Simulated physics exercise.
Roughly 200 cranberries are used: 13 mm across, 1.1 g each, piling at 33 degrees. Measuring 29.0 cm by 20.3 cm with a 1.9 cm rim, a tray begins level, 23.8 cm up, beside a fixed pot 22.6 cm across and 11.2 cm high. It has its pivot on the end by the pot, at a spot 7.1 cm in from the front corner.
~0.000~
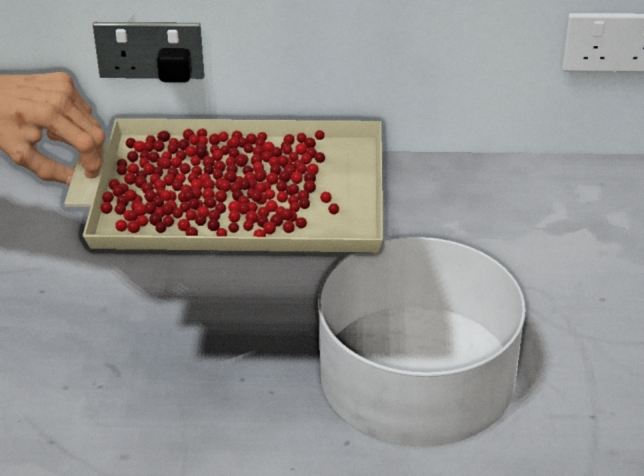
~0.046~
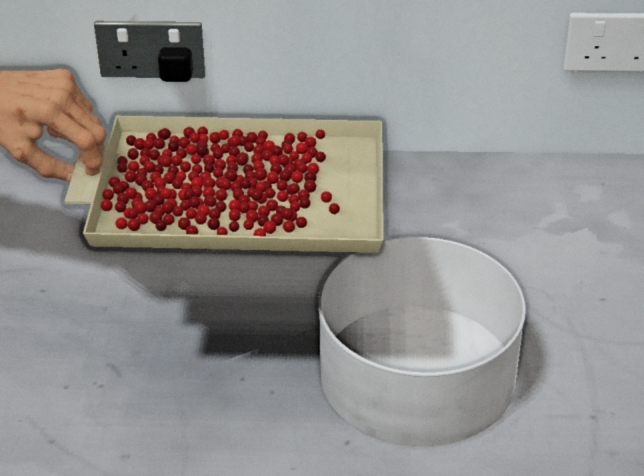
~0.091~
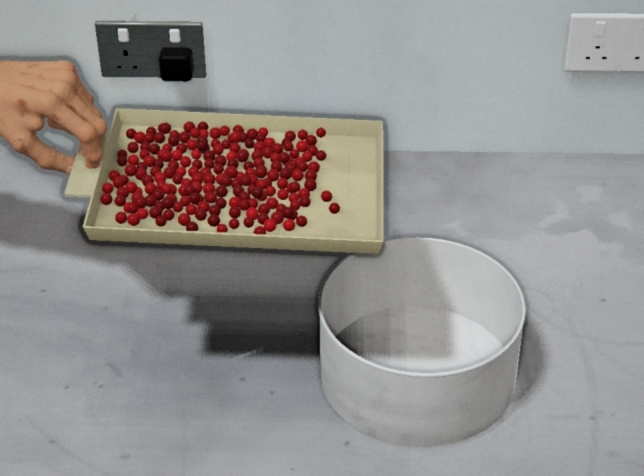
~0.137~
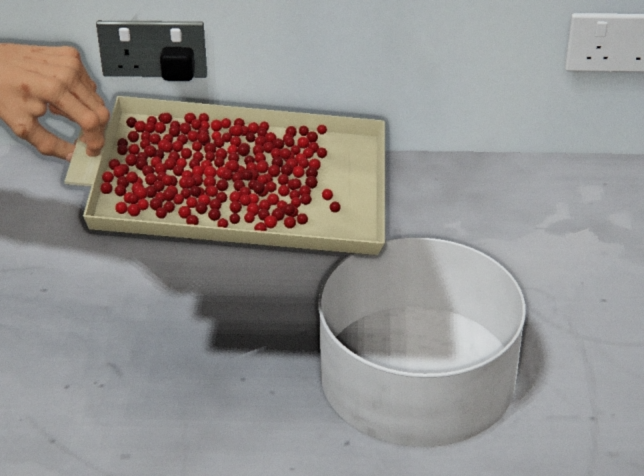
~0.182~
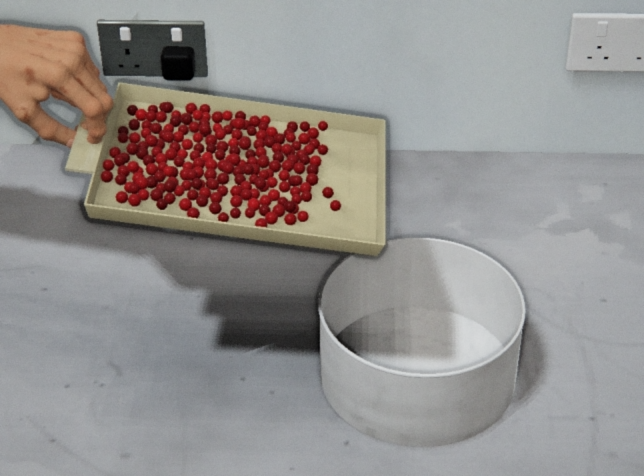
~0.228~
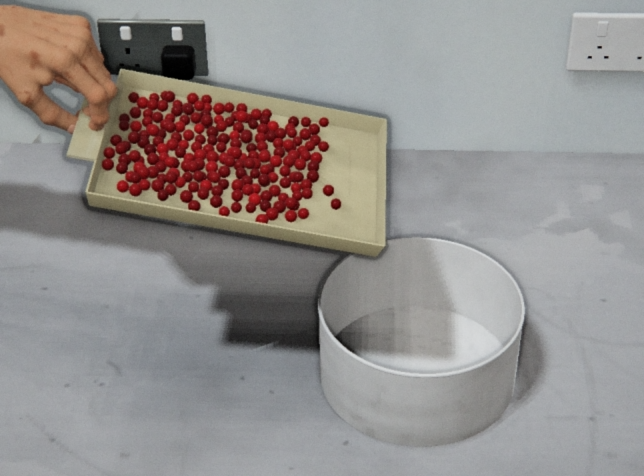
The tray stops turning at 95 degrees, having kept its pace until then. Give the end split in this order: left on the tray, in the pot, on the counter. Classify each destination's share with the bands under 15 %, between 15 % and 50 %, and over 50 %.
Tray: Under 15 %; pot: Over 50 %; counter: Under 15 %.
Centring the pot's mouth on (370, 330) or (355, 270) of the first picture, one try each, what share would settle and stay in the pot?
The shares would be near 75 and 40 per cent respectively.
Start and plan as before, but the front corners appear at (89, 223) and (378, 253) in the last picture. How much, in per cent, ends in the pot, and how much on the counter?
Pot 45 % / counter 55 %.
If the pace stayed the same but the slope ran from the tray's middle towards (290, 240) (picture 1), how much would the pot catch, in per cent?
That would be close to 45 per cent.
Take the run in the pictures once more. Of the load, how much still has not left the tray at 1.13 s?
Estimate: Near 80 in a hundred.
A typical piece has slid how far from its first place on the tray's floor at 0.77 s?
By then it sits near 11 cm from where it began.
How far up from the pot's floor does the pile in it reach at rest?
It gets to about 2.5 cm.
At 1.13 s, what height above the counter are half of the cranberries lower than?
The halfway mark sits at about 28 cm.
Then, at 0.77 s, tilt 51 degrees; the tray holds 100 %, the pot 0 %.
After 1.13 s, tilt 77 degrees; the tray holds 80 %, the pot 15 %.
After 1.58 s, tilt 95 degrees; the tray holds 20 %, the pot 40 %.
At rest (2.7 s), tray 0 %, pot 95 %, counter 5 %.
